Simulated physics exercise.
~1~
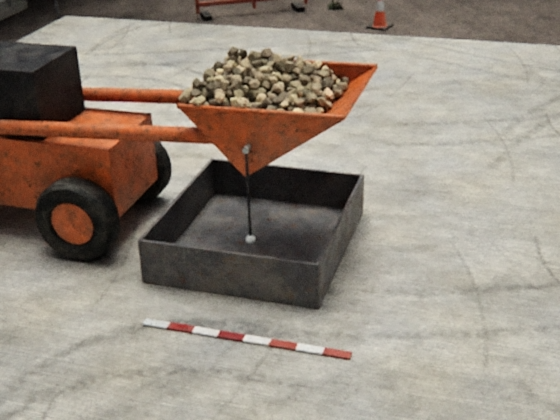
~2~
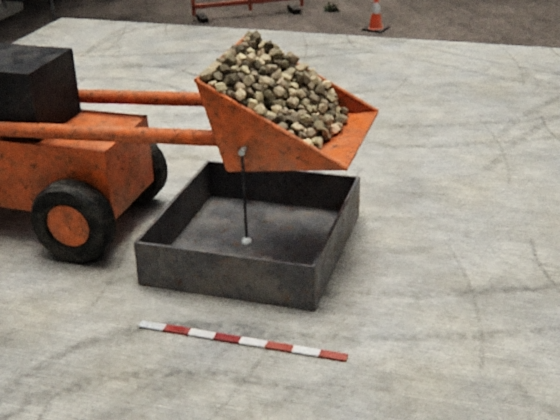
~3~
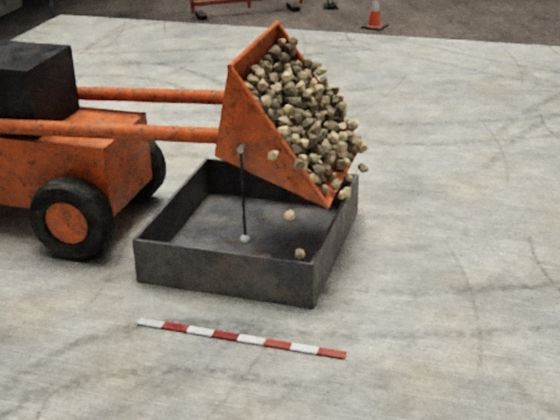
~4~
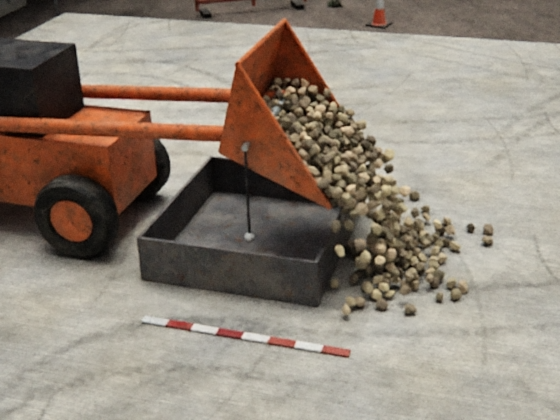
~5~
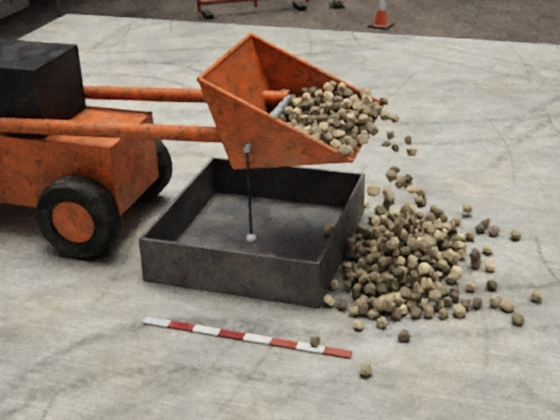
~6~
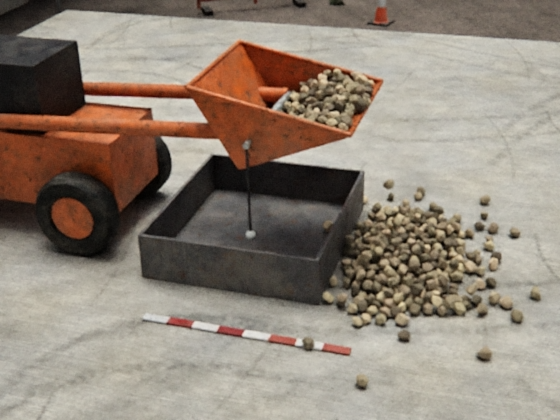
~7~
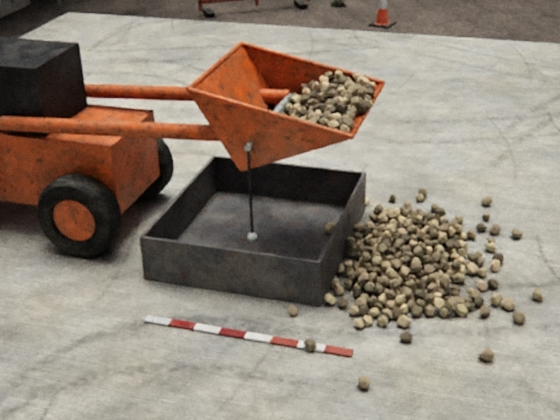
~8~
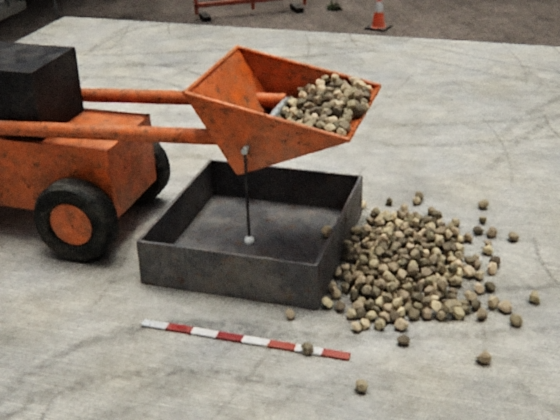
On a pale, scuffed concrete floor, seen from slightly above by a gently swaying camera, an orange loader with black wheels stands at the left, its bucket heaped with brown and grey stones. Below the bucket sits an open dark grey bin, with a red-and-white striped staff in front and an orange cone behind. The bucket tips steeply to the right, and stones pour over its lip, mostly past the bin's right side. It then tilts partway back and stays still. Many stones lie piled beside the nearly empty bin, a few scattered around, while a good share remains in the bucket.
